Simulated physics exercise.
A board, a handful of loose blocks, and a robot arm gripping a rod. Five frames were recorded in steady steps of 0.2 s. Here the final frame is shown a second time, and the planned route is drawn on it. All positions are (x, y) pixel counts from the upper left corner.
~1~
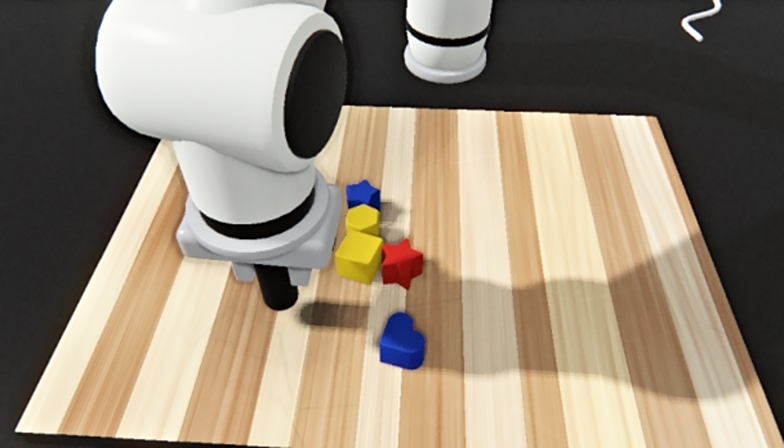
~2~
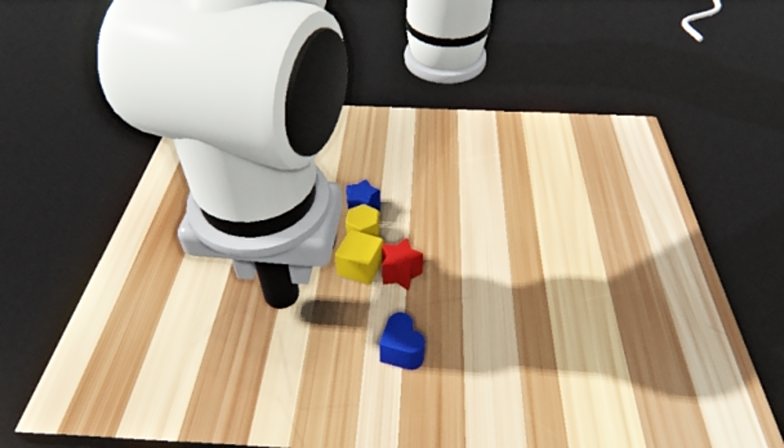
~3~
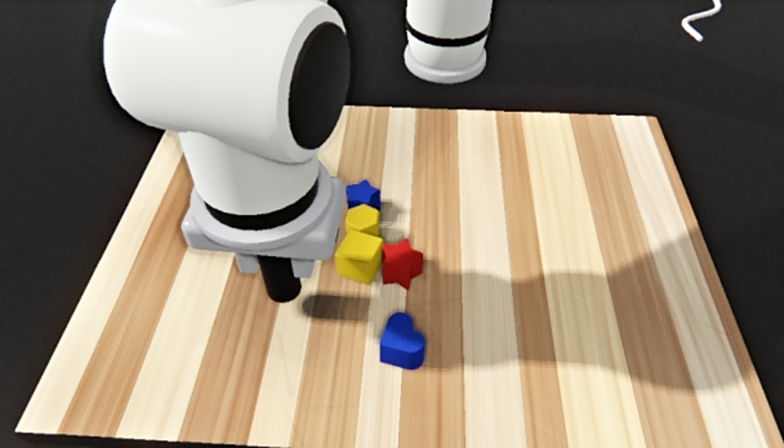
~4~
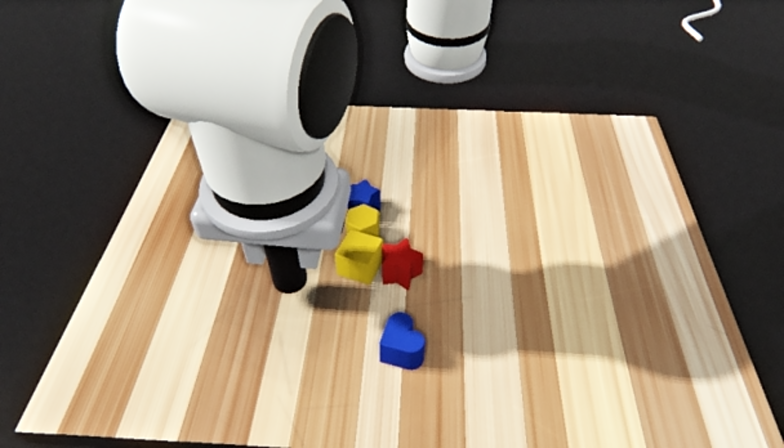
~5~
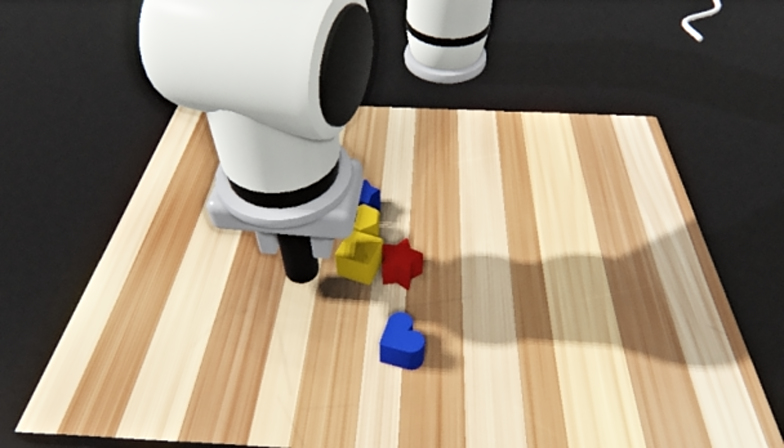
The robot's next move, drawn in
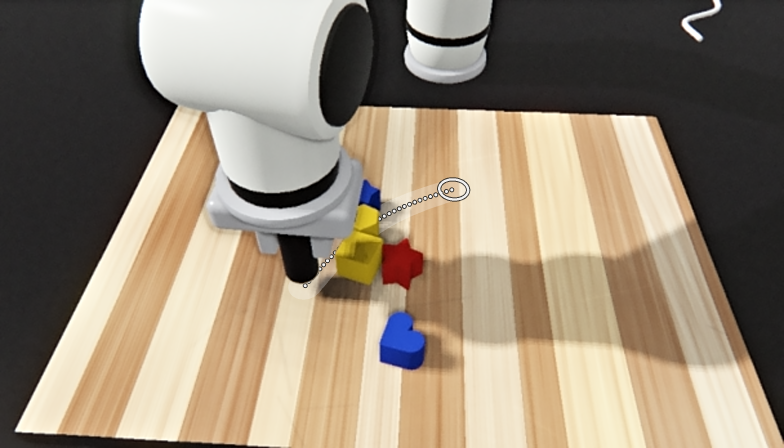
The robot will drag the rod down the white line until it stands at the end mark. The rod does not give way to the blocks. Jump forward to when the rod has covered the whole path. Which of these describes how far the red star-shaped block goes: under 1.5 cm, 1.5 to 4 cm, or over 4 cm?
It will fall in the lowest band, under 1.5 cm.
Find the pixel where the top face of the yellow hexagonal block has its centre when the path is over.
Its top centre lands on (466, 189).
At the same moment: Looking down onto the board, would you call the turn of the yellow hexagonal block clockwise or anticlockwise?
The yellow hexagonal block rotates clockwise.
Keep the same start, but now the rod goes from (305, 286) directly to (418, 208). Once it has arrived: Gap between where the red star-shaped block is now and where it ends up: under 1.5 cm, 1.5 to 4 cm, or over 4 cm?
Between 1.5 and 4 cm.
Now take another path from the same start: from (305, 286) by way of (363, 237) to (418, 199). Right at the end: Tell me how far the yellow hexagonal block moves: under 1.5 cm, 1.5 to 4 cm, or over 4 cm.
Long: Over 4 cm.
Drawn move, from (305, 286) over (348, 241) and (398, 209) to (454, 189).
The first path, step by step. One third of the way, rod (347, 227); yellow four-sided block (367, 243); blue star-shaped block (366, 188), turned 30° anticlockwise; yellow hexagonal block (376, 208); red star-shaped block (407, 255).
Two thirds of the way, rod (400, 194); yellow four-sided block (368, 243), turned 15° clockwise; blue star-shaped block (379, 174); yellow hexagonal block (431, 190), turned 75° clockwise; red star-shaped block (407, 256).
At the end, rod (455, 175); yellow four-sided block (368, 243), turned 15° clockwise; blue star-shaped block (379, 174), turned 125° anticlockwise; yellow hexagonal block (466, 189), turned 125° clockwise; red star-shaped block (407, 256).
